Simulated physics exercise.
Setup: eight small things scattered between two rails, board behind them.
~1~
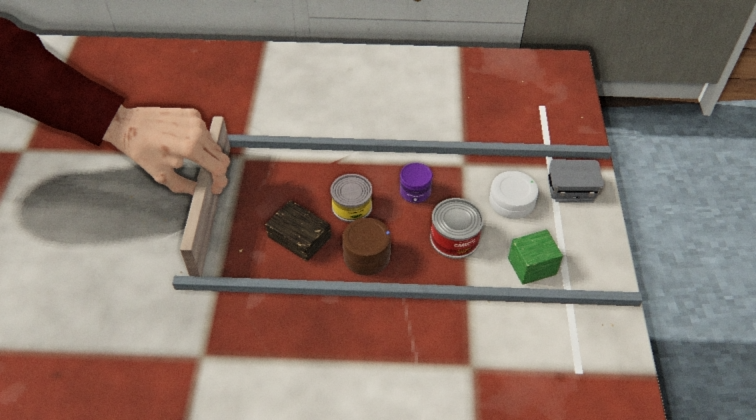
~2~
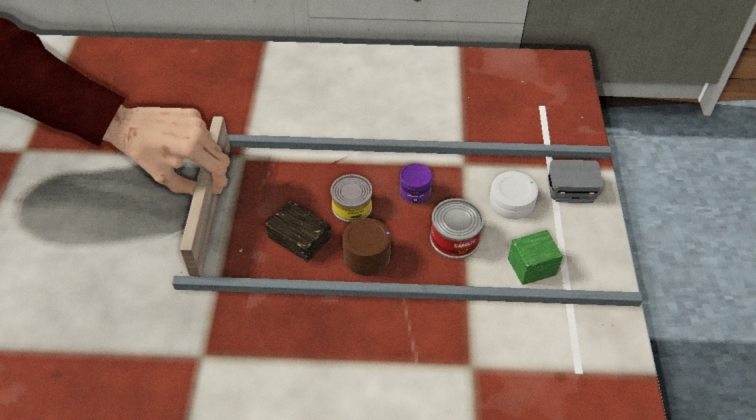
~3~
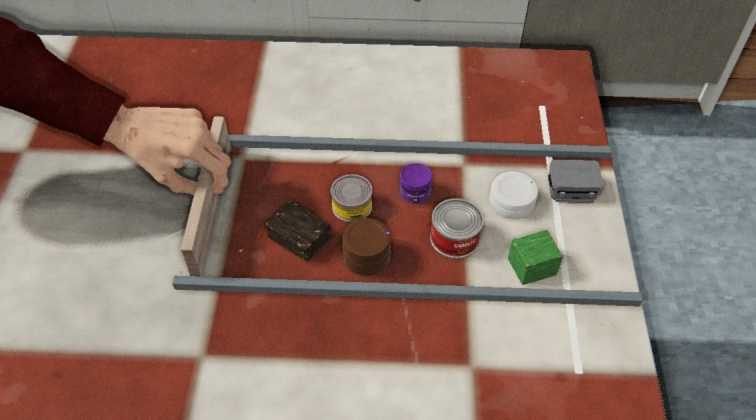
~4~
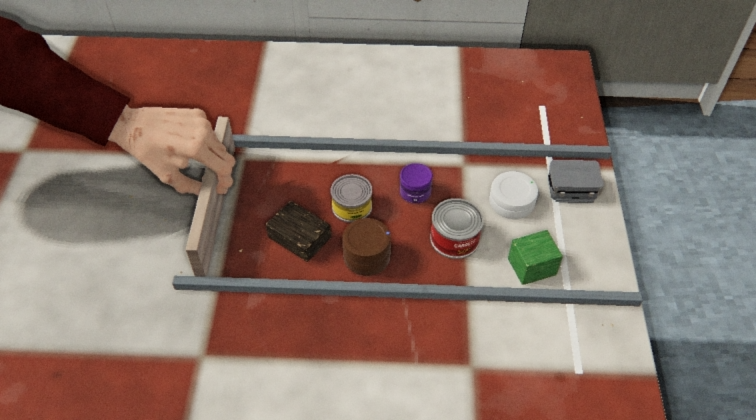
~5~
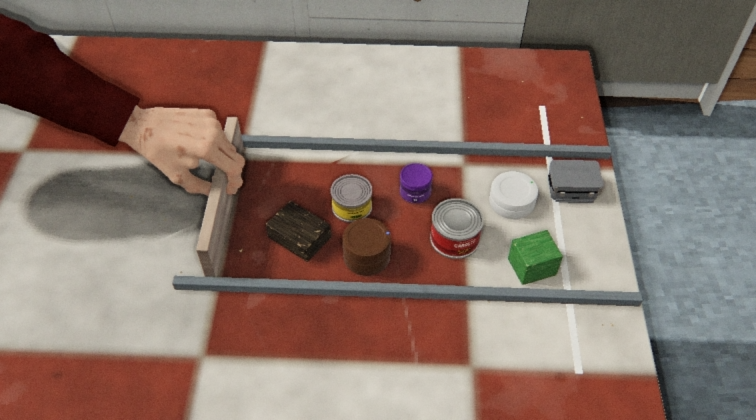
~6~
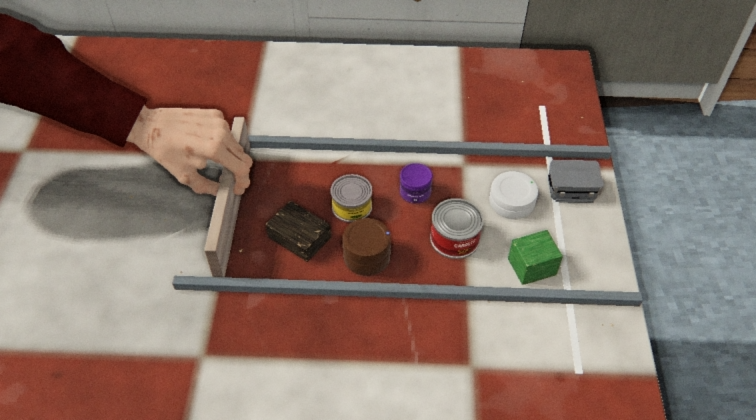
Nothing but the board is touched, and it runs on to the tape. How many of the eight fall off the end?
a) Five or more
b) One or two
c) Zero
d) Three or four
(b) One or two.
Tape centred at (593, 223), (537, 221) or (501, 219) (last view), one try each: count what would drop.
So, one try after another, the floor gets 4, then 1, then 0.
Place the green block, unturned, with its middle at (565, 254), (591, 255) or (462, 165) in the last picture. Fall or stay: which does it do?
Place by place: It is safe, it is safe, it is safe.
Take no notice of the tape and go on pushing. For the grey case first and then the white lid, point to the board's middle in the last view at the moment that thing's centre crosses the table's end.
The middle is at (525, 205) when it's the grey case, and at (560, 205) when it's the white lid.
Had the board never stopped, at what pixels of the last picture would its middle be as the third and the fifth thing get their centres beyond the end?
At (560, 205) for the third, at (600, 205) for the fifth.
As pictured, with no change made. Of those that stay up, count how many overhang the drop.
The figure is 2.
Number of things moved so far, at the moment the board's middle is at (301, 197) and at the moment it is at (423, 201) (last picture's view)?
Note: First position 2; second position 5.
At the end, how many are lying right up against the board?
4 in contact.
Soon after, none off yet; grey case at rest near (574, 182); green block at rest near (535, 258); white lid at rest near (513, 195).
At rest, the number that fall off is one or two; fallen, red tin and grey case.
